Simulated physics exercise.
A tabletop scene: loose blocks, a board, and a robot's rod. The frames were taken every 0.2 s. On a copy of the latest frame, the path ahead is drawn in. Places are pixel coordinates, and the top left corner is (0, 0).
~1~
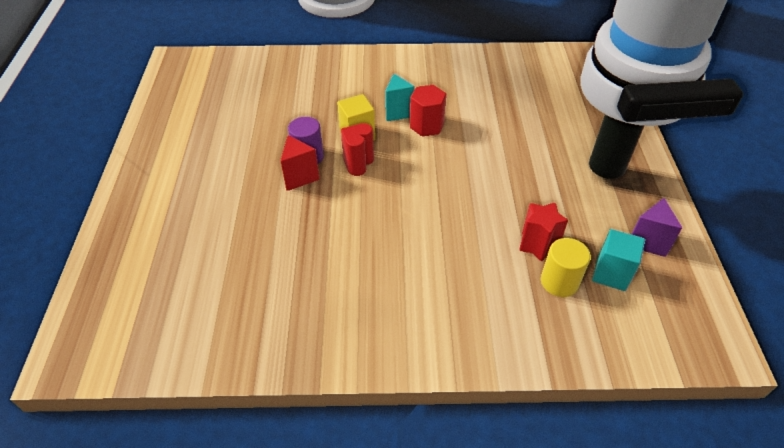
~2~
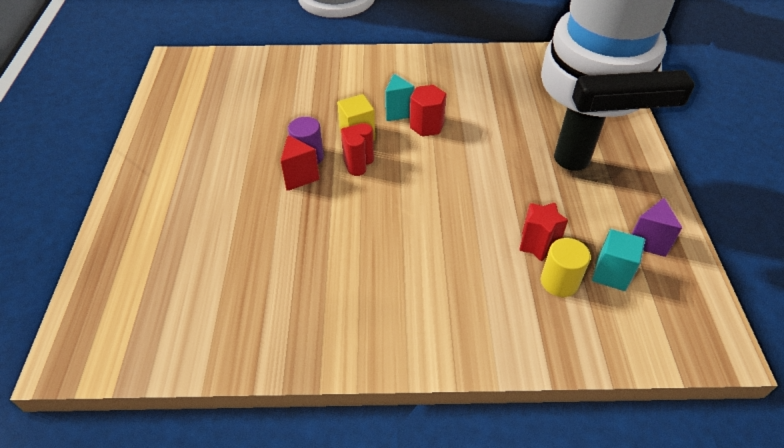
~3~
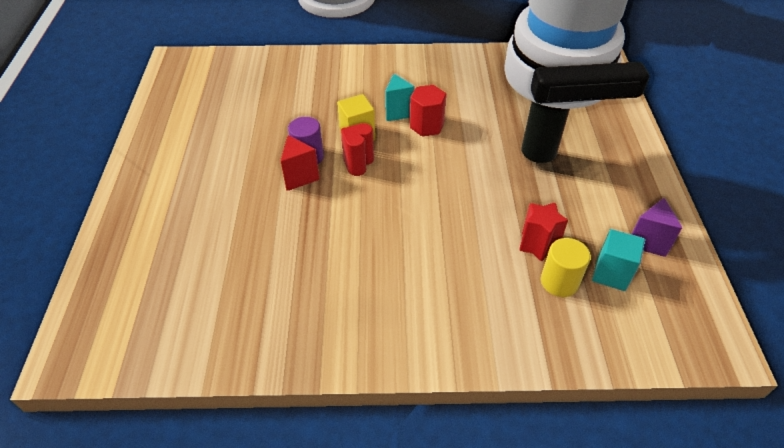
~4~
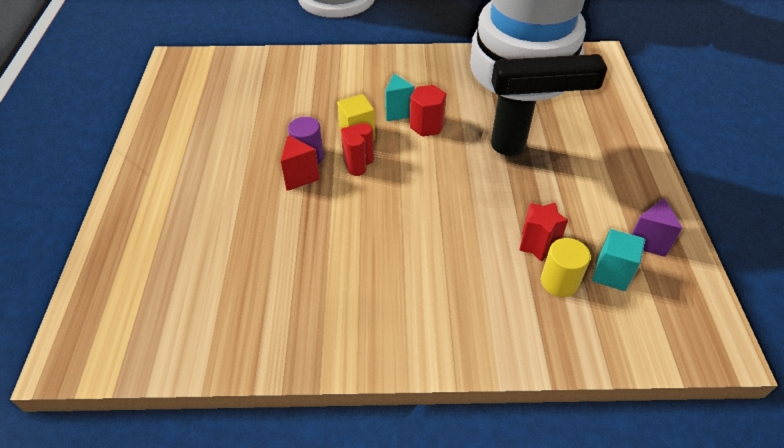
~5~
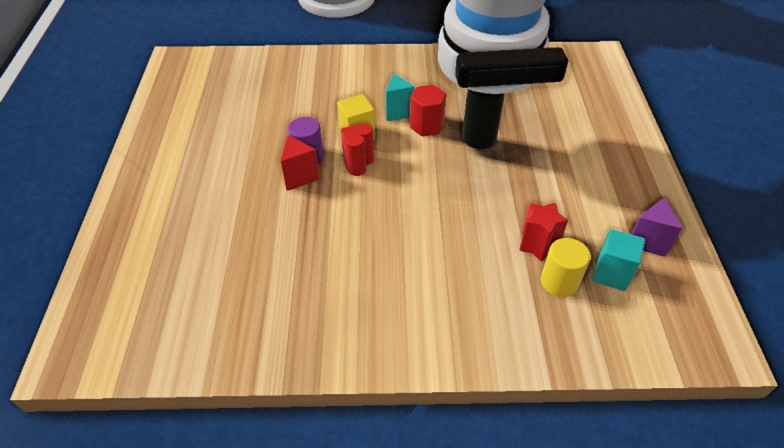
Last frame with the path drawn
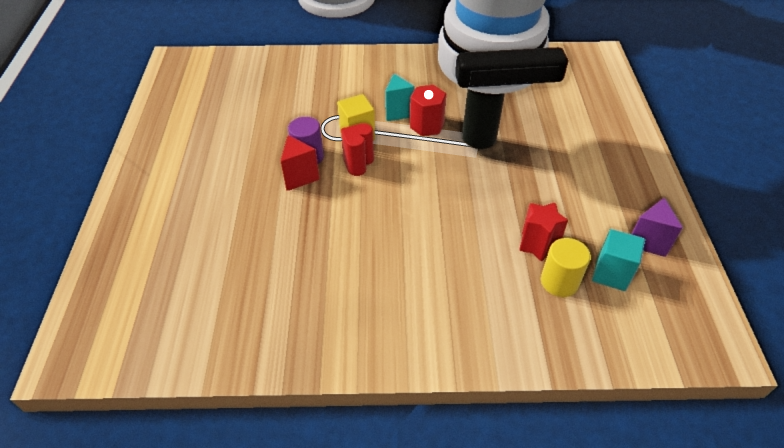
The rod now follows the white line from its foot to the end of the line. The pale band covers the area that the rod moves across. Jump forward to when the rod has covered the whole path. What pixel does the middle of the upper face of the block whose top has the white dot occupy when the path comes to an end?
Around (408, 84).
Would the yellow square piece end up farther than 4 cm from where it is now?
Short answer: Yes.
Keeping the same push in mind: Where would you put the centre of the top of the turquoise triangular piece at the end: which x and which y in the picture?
It should be at about (388, 73).
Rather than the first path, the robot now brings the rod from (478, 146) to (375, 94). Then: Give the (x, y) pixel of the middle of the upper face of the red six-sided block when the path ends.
Its top middle will sit at (342, 58).
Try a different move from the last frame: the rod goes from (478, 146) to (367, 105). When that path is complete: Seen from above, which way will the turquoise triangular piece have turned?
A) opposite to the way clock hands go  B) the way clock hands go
A - opposite to the way clock hands go.
The drawn path runs from (478, 146) directly to (339, 128); the dot is on the red six-sided block.
The first path, step by step. One third of the way, rod (430, 131); turquoise triangular piece (394, 79), turned 30° anticlockwise; red six-sided block (417, 89), turned 35° clockwise.
Two thirds of the way, rod (384, 125); yellow square piece (350, 105); turquoise triangular piece (388, 73), turned 40° anticlockwise; red six-sided block (408, 84), turned 80° clockwise.
At the end, rod (339, 120); yellow square piece (304, 103); red heart block not moved; turquoise triangular piece (388, 73), turned 40° anticlockwise; red six-sided block (408, 84), turned 80° clockwise.
